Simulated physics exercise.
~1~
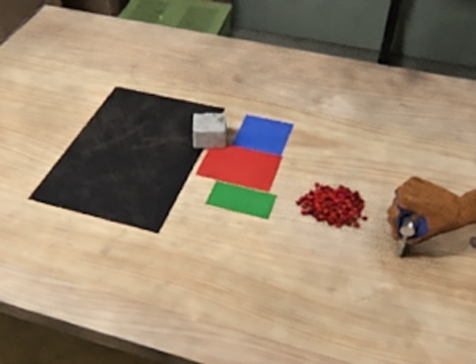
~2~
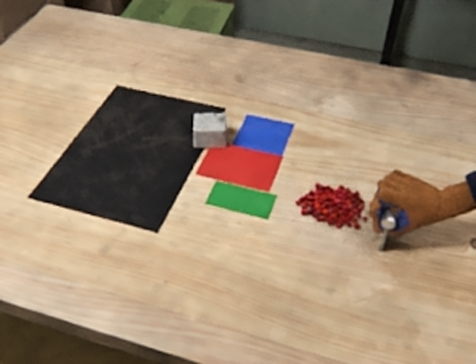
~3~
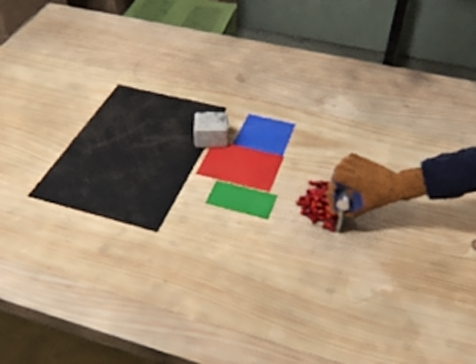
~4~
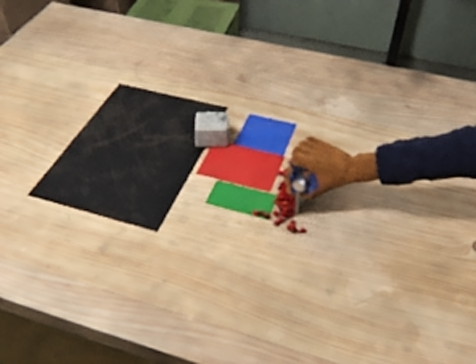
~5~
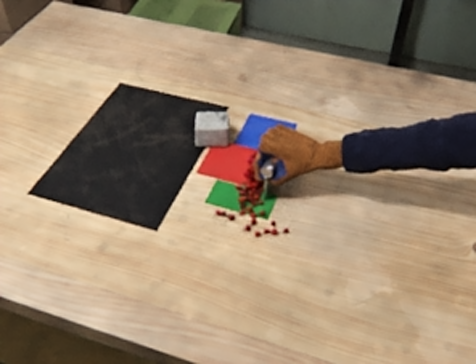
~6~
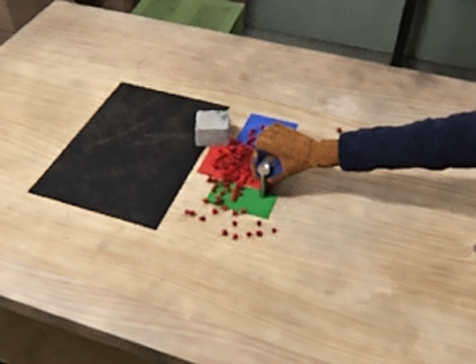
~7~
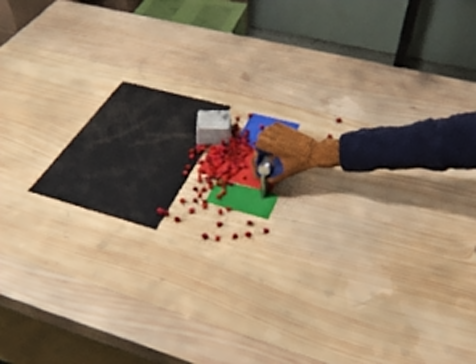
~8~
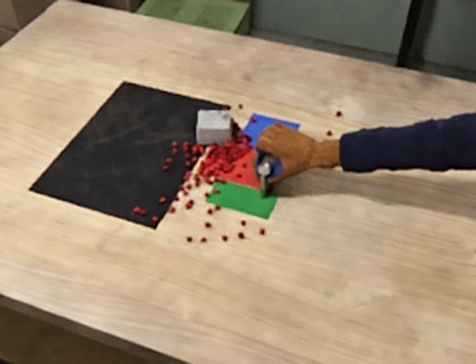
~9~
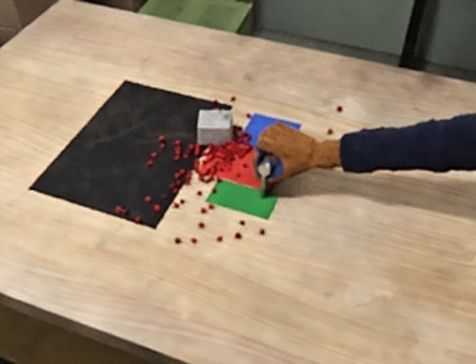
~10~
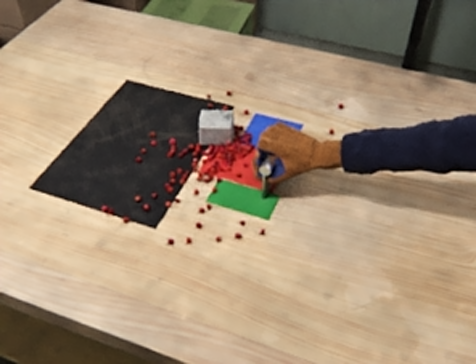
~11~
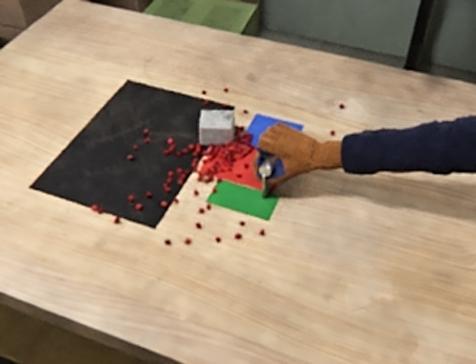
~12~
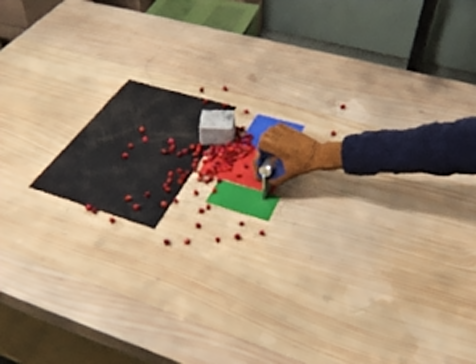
A hand holding a scraper swept a pile of red cranberries left across the table and stopped over the colored mats, while the berries scattered onward around a fixed gray block, ending mostly on the red and black mats and the bare wood.
